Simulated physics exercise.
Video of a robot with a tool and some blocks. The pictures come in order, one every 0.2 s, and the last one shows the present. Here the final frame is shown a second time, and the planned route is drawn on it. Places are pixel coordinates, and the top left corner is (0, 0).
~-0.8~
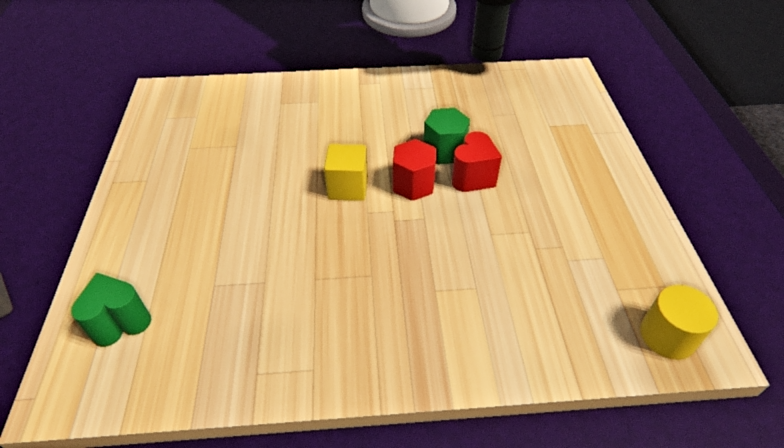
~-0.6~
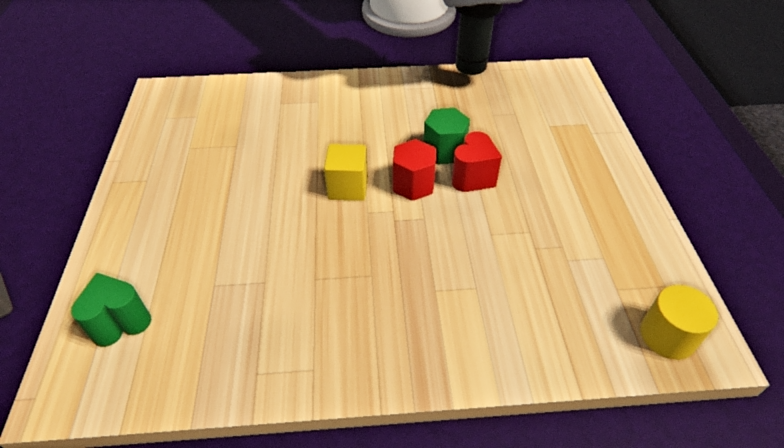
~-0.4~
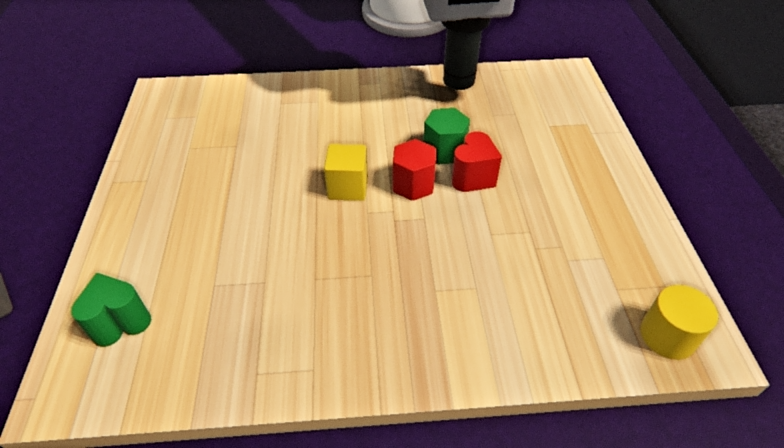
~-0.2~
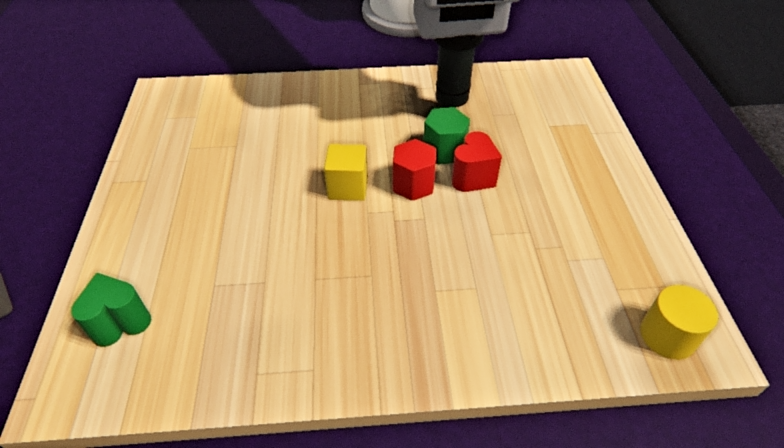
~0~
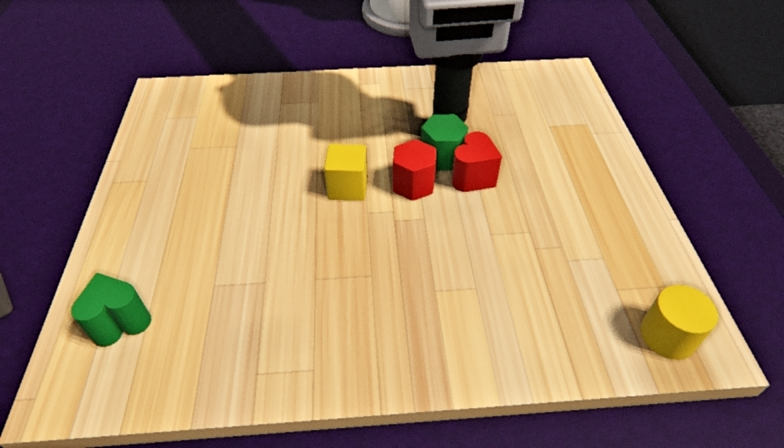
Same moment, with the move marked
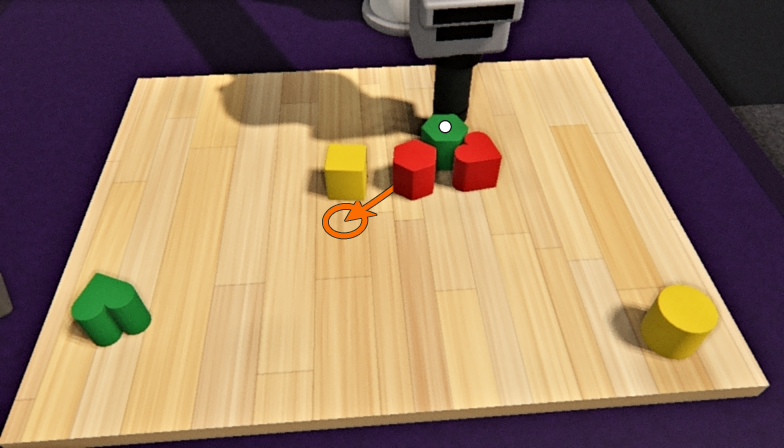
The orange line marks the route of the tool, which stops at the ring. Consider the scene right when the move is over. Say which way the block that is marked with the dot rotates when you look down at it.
Against the clock.
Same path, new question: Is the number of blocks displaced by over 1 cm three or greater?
Answer: Yes.
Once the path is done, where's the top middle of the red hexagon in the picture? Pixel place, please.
Answer: (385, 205).
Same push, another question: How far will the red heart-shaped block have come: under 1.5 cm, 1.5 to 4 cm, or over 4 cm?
The answer is under 1.5 cm.
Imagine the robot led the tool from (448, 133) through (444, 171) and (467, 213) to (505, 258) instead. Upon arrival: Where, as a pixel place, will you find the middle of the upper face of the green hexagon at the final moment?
It will likely be found at (430, 196).
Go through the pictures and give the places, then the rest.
In the first frame, tool's lower end at (486, 55); yellow square block at (345, 157); red hexagon at (415, 154); green hexagon at (447, 120); red heart-shaped block at (478, 148).
In the second frame, tool at (471, 67); blocks still.
In the third frame, tool at (459, 82); blocks still.
In the fourth frame, tool at (452, 99); blocks still.
In the fifth frame, tool at (450, 118); yellow square block at (345, 157); red hexagon at (415, 154); green hexagon at (445, 127); red heart-shaped block at (478, 148).
Drawn move, from (448, 133) via (423, 162) and (388, 192), ending at (345, 221); the dot is on the green hexagon.
On the path given first. One third of the way, tool at (423, 147); red hexagon at (396, 182), turned 25° clockwise; green hexagon at (429, 160), turned 15° anticlockwise.
Two thirds of the way, tool at (388, 177); red hexagon at (388, 201), turned 60° clockwise; green hexagon at (426, 178), turned 45° anticlockwise.
At the end, tool at (344, 206); yellow square block at (332, 161), turned 45° clockwise; red hexagon at (385, 205), turned 45° clockwise; green hexagon at (425, 178), turned 45° anticlockwise; red heart-shaped block still.
